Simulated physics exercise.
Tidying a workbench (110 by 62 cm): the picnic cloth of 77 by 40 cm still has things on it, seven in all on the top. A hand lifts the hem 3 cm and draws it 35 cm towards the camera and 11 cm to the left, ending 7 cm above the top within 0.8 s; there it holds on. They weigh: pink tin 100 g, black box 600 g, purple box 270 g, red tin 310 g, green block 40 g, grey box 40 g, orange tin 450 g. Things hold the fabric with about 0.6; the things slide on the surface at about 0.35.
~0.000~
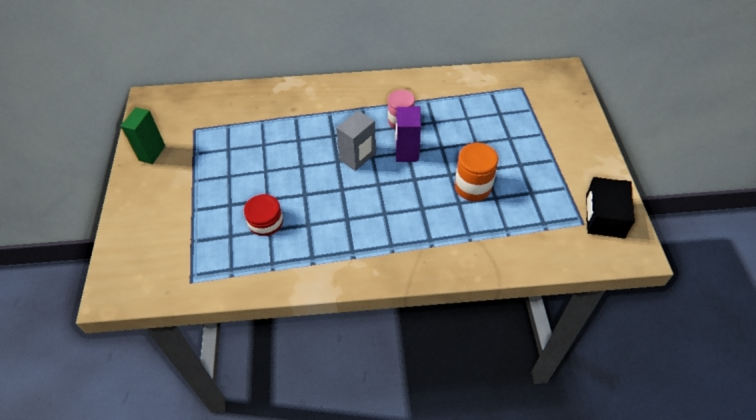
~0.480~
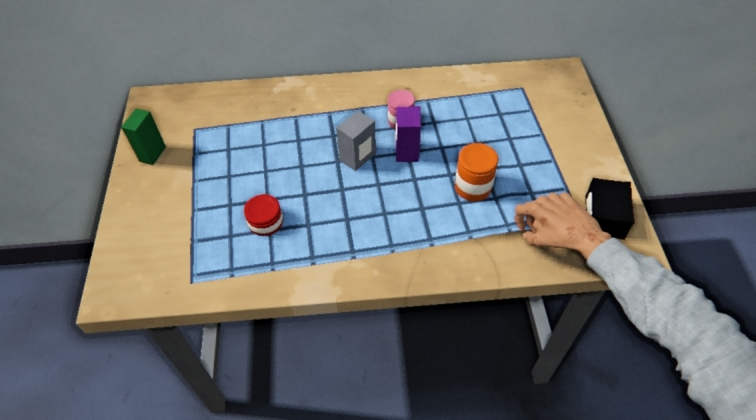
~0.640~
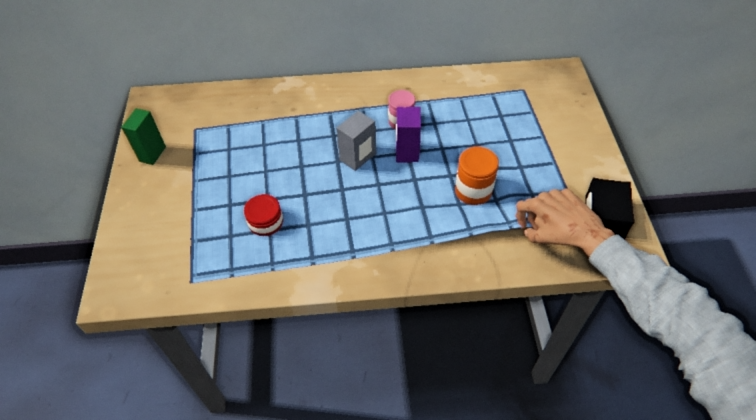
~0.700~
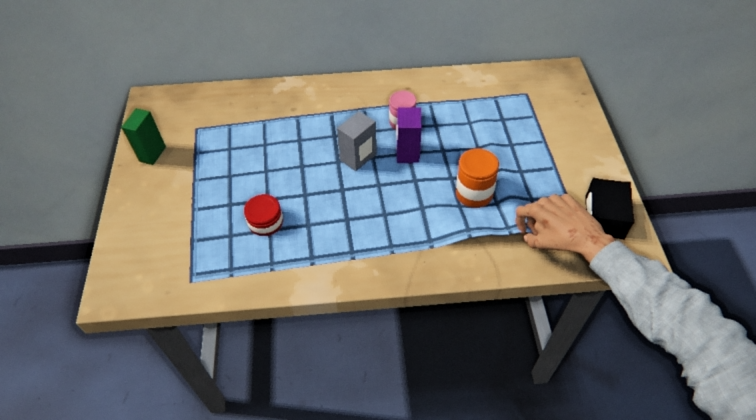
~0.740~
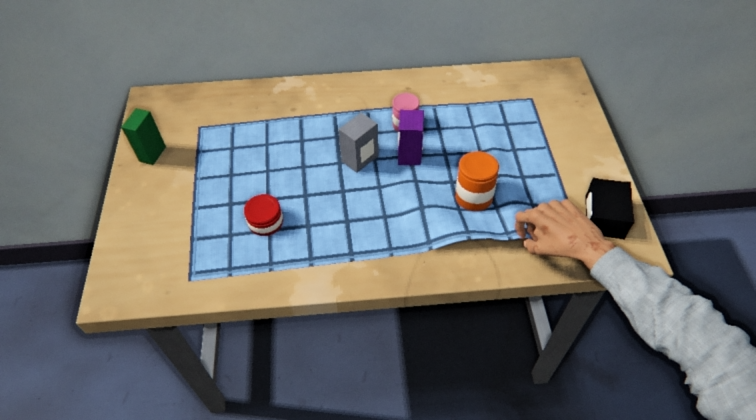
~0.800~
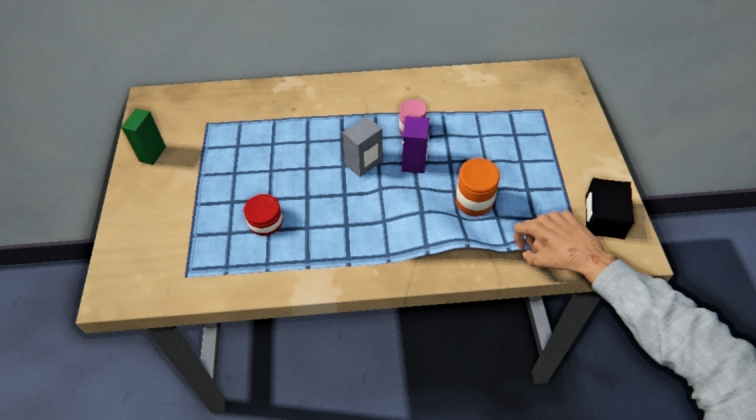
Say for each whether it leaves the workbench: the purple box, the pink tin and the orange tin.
The purple box falls off, the pink tin falls off, the orange tin falls off.
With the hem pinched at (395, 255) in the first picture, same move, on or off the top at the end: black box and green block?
In that case: Black box stays on, green block remains.
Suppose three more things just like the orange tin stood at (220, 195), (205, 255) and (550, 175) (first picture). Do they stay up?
In turn: Stays on, stays on, falls off.
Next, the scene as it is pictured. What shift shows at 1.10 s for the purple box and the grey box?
Purple box 20 cm, grey box 15 cm.
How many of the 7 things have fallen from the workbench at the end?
4 of them.
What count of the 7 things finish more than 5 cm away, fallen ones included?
5 of them.
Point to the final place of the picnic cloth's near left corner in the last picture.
Near (313, 212).
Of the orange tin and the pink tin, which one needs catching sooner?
First goes the orange one.
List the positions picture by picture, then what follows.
In the first picture, purple box (409, 116); pink tin (401, 99); orange tin (479, 157); picnic cloth corners (190, 284) (194, 129) (523, 87).
In the second picture, picnic cloth corners (190, 284) (194, 129); grip (524, 230).
In the third picture, orange tin (479, 161); picnic cloth corners (190, 283) (194, 129); grip (525, 226).
In the fourth picture, orange tin (480, 163); picnic cloth corners (190, 283) (195, 129); grip (524, 232).
In the fifth picture, purple box (412, 119); orange tin (480, 166); pink tin (406, 102); picnic cloth corners (188, 281) (199, 127); grip (524, 237).
In the sixth picture, purple box (416, 127); pink tin (413, 108); orange tin (480, 172); picnic cloth corners (185, 277) (206, 123) (543, 110); grip (523, 249).
By 1.0 s, 95 % of the picnic cloth is still over the top; pink tin 12 cm off its start, orange tin 11 cm off its start, purple box 10 cm off its start.
By 1.1 s, 85 % of the picnic cloth is still over the top; pink tin 23 cm off its start, orange tin 21 cm off its start, purple box 20 cm off its start.
By 1.3 s, 60 % of the picnic cloth is still over the top; orange tin on its side, 36 cm off its start at (494, 352), pink tin 34 cm off its start at (486, 209), purple box 30 cm off its start at (466, 244).
By 1.4 s, 40 % of the picnic cloth is still over the top; orange tin over the edge, pink tin on its side, 45 cm off its start, purple box on its side, 42 cm off its start.
By 3.0 s, 30 % of the picnic cloth is still over the top; purple box over the edge, pink tin over the edge, orange tin over the edge, grey box over the edge.
